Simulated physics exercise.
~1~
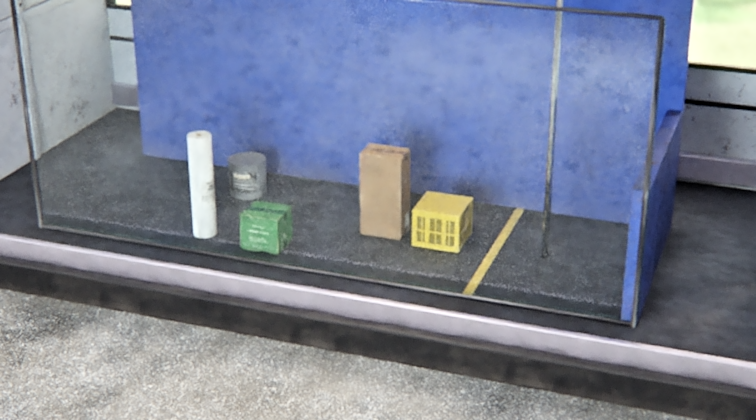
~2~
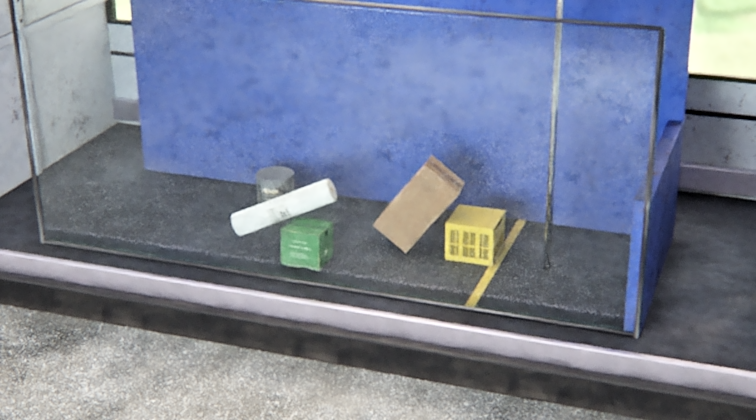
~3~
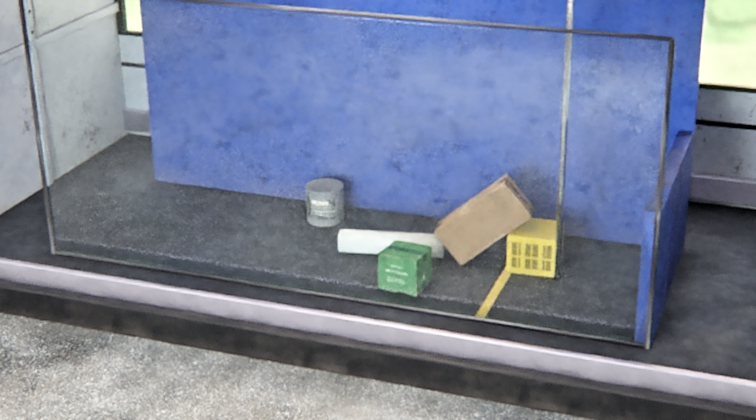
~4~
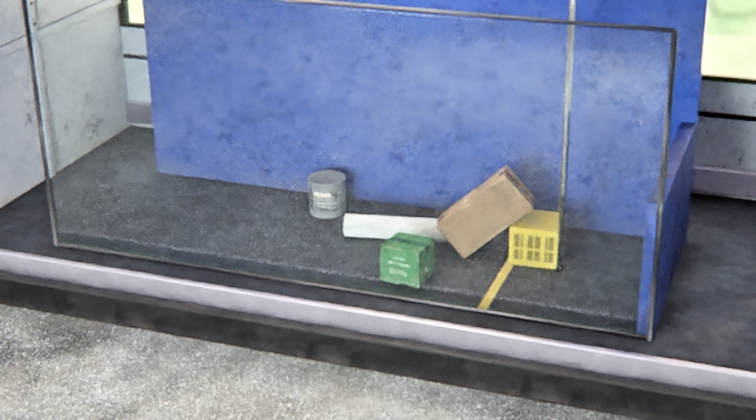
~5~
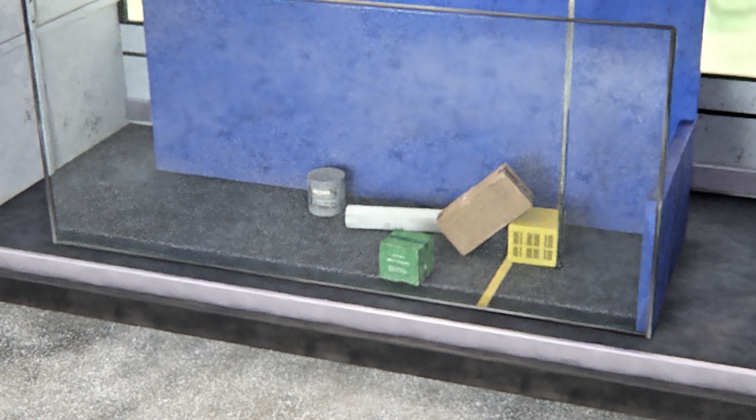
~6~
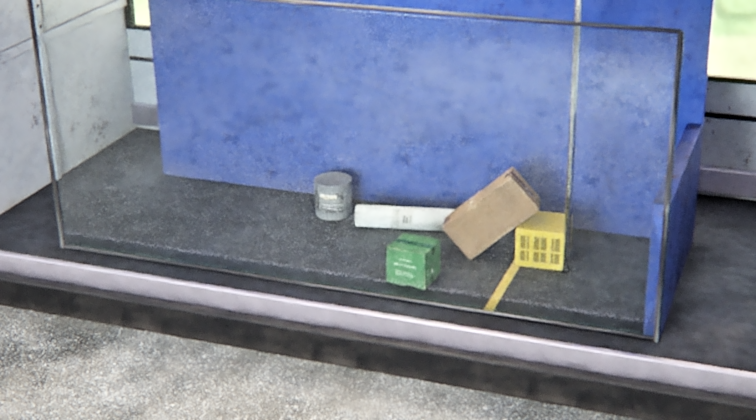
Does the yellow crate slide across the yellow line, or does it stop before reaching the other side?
The yellow crate crosses the yellow line. It slides to the right and comes to rest past it, with the brown box leaning against it.
